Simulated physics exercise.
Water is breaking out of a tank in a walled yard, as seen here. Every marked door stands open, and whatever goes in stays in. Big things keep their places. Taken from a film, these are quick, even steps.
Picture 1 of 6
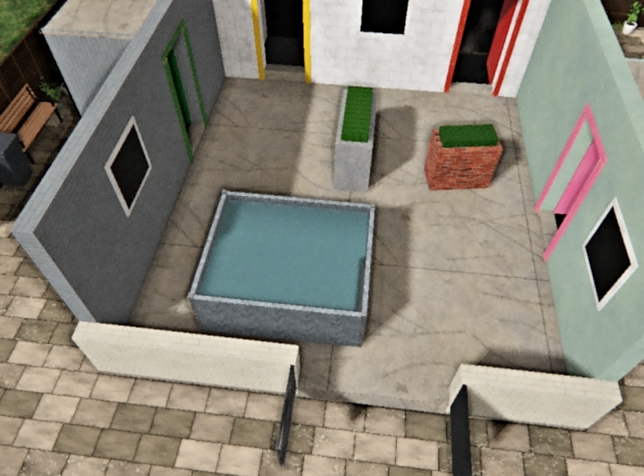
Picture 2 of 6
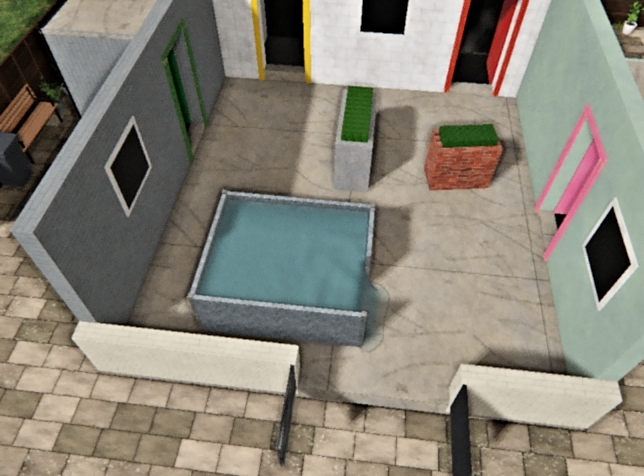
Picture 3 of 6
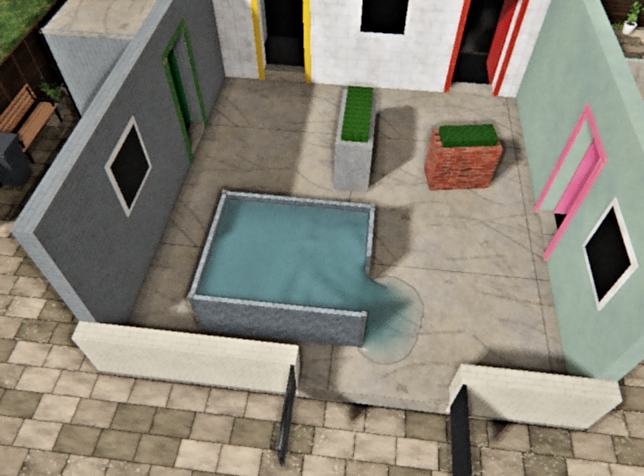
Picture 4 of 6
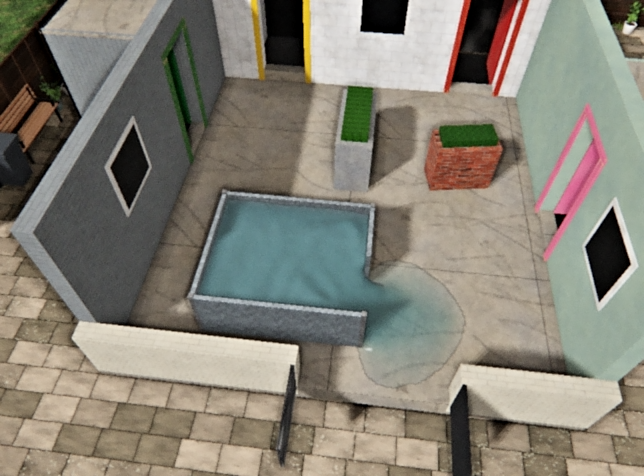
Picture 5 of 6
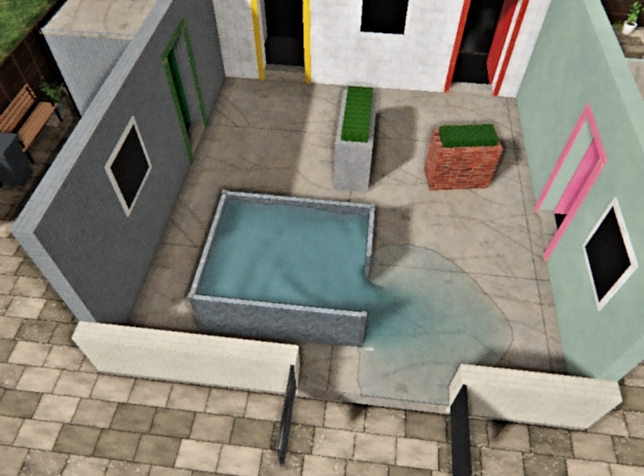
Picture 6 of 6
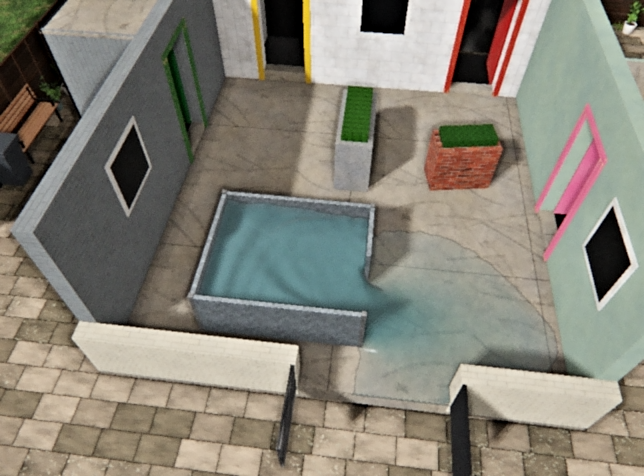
In a walled yard with two grass-topped planters and coloured door surrounds, water sits still in a rectangular grey tank. Water then pours from a gap at the tank's right front corner, spreading across the paving in a widening, rounded sheet toward the right, while the tank's surface ripples.
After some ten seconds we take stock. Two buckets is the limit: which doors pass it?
The green door swallows an okay amount of water. The pink door swallows too much water. The yellow door swallows an okay amount of water. The red door swallows too much water.
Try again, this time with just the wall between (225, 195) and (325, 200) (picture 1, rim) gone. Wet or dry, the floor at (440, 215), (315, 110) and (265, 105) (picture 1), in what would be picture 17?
Submerged, submerged, submerged.
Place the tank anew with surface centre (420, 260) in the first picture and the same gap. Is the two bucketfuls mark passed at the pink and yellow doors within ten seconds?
Pink: Below the mark; yellow: Below the mark.
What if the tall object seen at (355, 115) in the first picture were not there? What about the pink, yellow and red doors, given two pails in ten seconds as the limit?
Note - pink door: Beyond the limit; yellow door: Within bounds; red door: Beyond the limit.
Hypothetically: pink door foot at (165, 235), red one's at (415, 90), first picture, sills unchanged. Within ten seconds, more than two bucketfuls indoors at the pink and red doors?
The pink door comes up short, and the red door comes up short as well.
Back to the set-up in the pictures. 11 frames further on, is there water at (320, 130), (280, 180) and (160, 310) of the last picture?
The three points read clear, clear and clear.
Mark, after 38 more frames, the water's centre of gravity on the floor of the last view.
The water's middle lies around (403, 232).
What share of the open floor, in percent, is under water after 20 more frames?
My estimate is close to 35 per cent.
A moment on, water covers 20 % of the floor; the green door not reached, the pink door wet at the sill, nothing in, the yellow door not reached, the red door not reached.
Next, water covers 25 % of the floor; the green door not reached, the pink door under two buckets in, the yellow door not reached, the red door not reached.
Then, water covers 35 % of the floor; the green door not reached, the pink door over two buckets in, the yellow door not reached, the red door wet at the sill, nothing in.
Later, water covers 65 % of the floor; the green door not reached, the pink door over two buckets in, the yellow door wet at the sill, nothing in, the red door far over two buckets in.
In the end, water covers 90 % of the floor; the green door wet at the sill, nothing in, the pink door over two buckets in, the yellow door wet at the sill, nothing in, the red door far over two buckets in.
